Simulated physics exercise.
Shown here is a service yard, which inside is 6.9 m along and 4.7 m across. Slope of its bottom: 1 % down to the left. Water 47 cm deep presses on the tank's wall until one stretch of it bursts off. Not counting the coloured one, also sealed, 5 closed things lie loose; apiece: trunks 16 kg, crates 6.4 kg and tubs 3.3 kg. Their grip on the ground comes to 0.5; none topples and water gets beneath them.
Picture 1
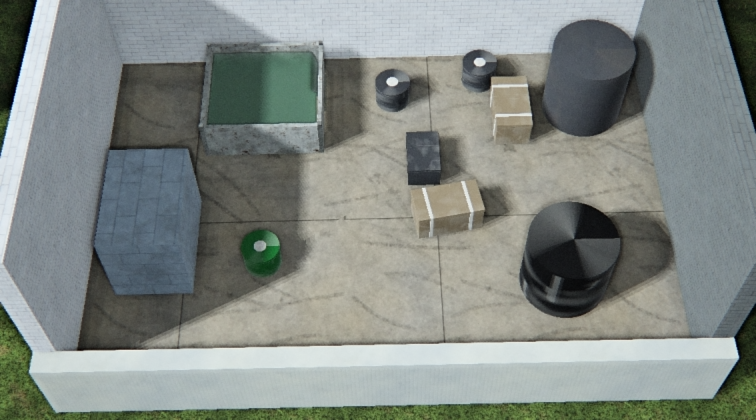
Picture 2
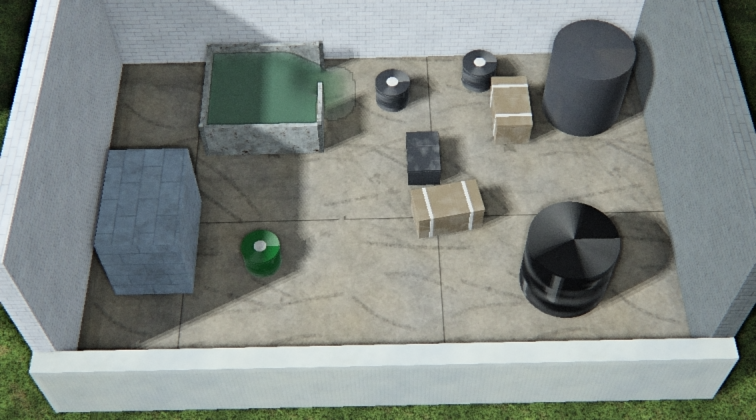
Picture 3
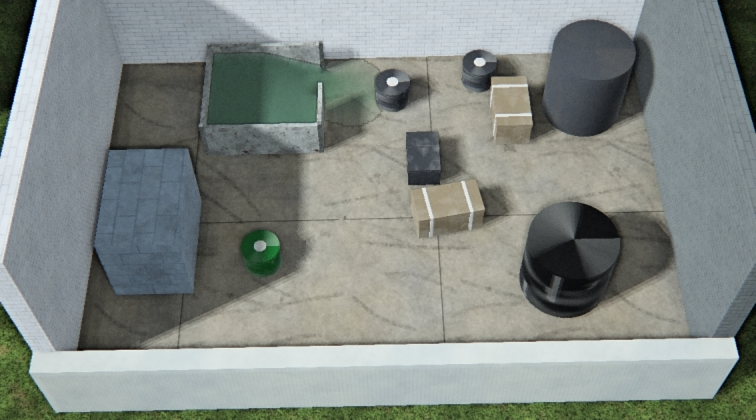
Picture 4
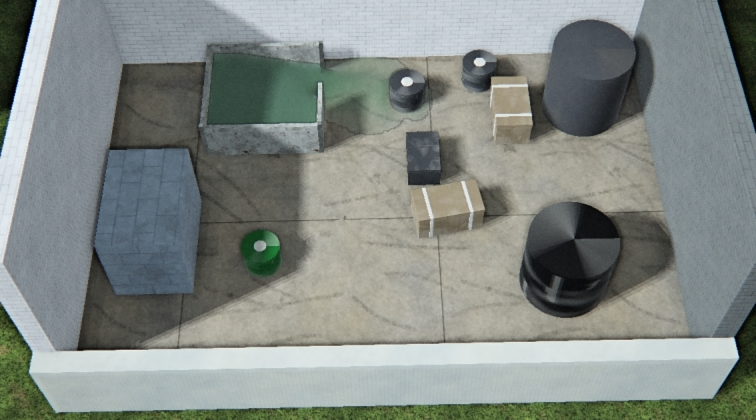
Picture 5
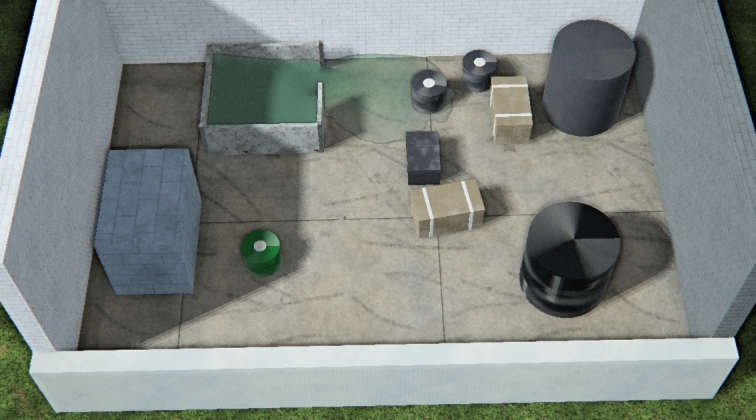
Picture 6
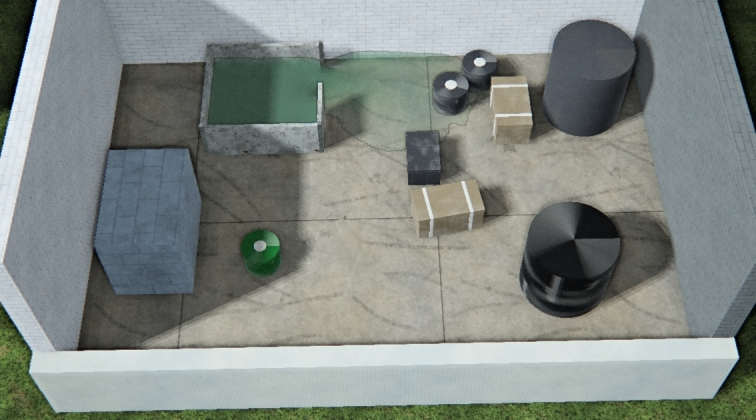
In a walled yard, greenish water poured out of the right side of an open tank and spread along the back wall, then carried a small dark tub right, close beside another.
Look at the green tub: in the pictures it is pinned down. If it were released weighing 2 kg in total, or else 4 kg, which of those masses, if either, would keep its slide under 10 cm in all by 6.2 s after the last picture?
The small load gets by.
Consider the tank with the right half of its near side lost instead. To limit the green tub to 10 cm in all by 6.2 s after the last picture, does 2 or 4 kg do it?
Then both masses fall short.
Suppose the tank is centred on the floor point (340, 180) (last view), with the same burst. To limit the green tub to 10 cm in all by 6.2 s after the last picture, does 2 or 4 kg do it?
Then, in short, the light one works.
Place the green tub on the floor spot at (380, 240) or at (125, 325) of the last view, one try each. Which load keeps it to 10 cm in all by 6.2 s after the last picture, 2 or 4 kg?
Taking the two tries in order, even the light one works and even the light one works.
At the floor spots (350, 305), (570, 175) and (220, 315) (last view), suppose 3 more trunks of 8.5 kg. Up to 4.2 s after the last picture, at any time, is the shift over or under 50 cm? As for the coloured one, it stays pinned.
Order as listed: Inside the limit, outside the limit, inside the limit.
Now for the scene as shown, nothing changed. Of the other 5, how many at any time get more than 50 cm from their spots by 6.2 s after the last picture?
I count 3 of them.
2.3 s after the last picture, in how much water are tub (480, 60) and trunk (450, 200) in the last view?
Depth approx. 12 cm / 0 cm.
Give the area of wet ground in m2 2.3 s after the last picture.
Around 13 m2 of it.
Then, 0.6 s after the last picture the green tub would be 0 cm from its start with 2 kg and 0 cm from its start with 4 kg; 0 cm of water round it then.
Then, 2.3 s after the last picture the green tub would be 0 cm from its start with 2 kg and 0 cm from its start with 4 kg; 0 cm of water round it then.
Then, 4.2 s after the last picture the green tub would be 0 cm from its start with 2 kg and 0 cm from its start with 4 kg; 0 cm of water round it then.
Then, 6.2 s after the last picture the green tub would be 0 cm from its start with 2 kg and 0 cm from its start with 4 kg; 0 cm of water round it then.
